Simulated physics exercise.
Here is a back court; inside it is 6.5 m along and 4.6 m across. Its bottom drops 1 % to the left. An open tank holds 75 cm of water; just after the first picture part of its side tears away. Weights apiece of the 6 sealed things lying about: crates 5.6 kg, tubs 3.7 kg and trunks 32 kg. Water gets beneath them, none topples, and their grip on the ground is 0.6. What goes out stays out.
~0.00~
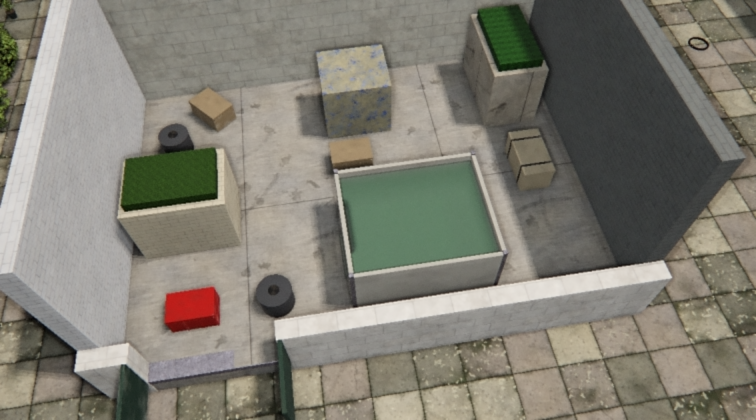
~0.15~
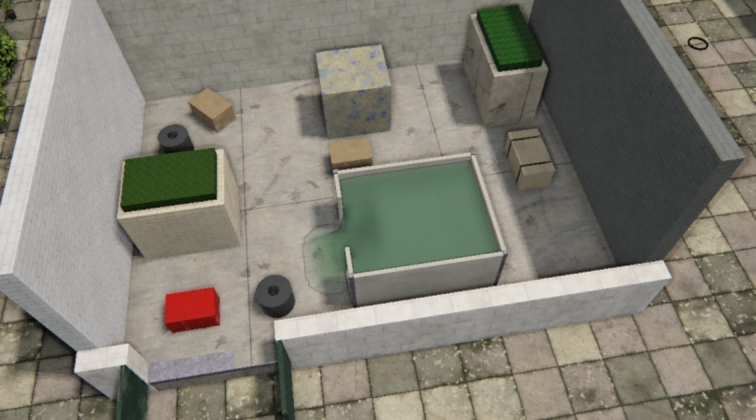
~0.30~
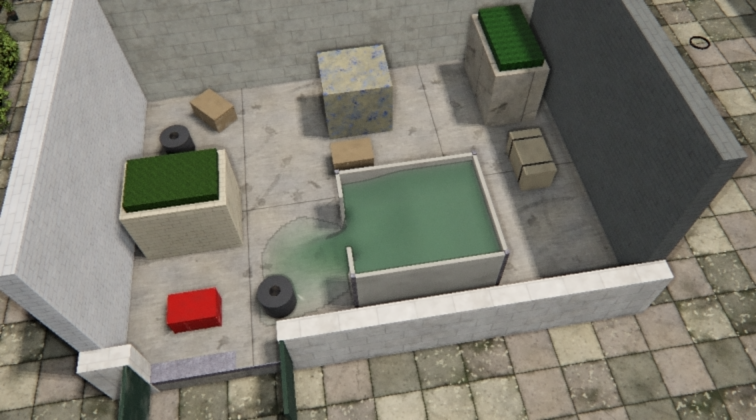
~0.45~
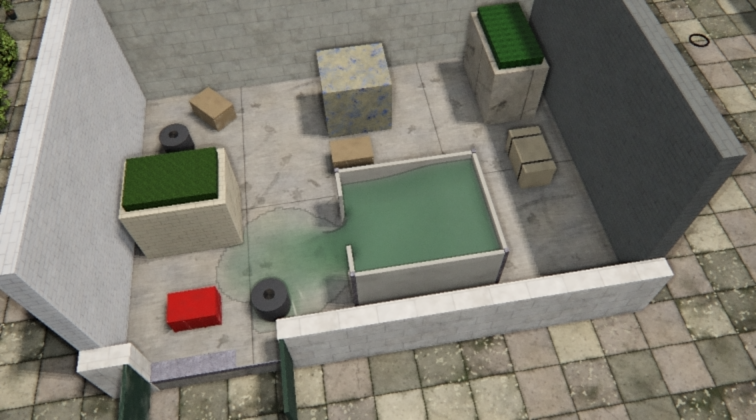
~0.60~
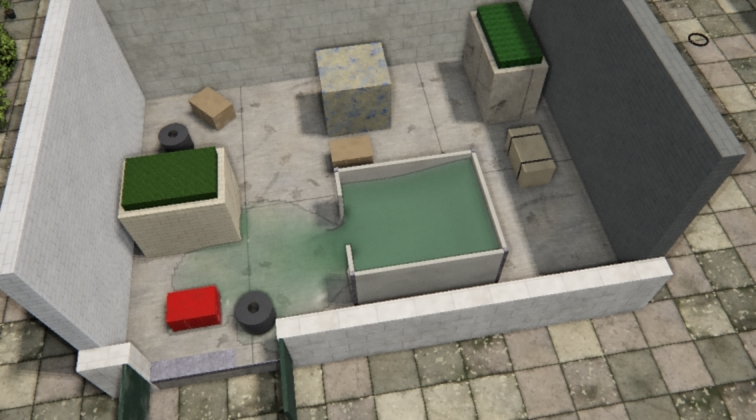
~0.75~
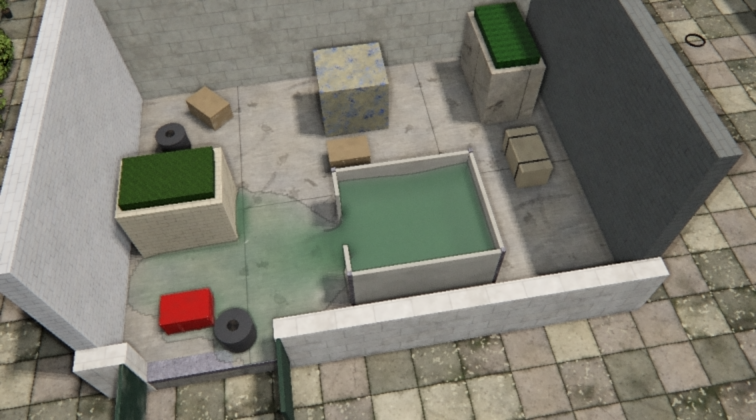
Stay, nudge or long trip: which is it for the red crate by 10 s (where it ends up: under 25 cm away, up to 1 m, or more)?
The red crate gets carried off.
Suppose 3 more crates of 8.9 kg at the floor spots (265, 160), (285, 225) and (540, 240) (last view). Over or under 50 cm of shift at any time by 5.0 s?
In turn: More, past it, under.
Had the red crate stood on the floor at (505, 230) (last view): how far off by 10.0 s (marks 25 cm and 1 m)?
It holds its place.
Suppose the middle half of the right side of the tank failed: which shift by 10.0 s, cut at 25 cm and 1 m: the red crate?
In that case the red crate moves a short way.
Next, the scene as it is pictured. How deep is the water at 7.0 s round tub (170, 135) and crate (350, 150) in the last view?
Roughly 7 and 2 cm.
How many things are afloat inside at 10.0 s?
At that moment 3.
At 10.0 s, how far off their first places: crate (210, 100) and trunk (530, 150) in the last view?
In turn: 140 cm, 0 cm.
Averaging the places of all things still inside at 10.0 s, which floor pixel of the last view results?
Around (335, 144).
After 2.0 s the red crate is near (142, 332), 0.6 m from its start, afloat; 1 of 6 are out; 1 afloat.
After 4.5 s the red crate has gone out; 2 of 6 are out; 2 afloat.
After 7.0 s the red crate has gone out; 2 of 6 are out; 2 afloat.
After 10.0 s the red crate has gone out; 2 of 6 are out; 3 afloat.
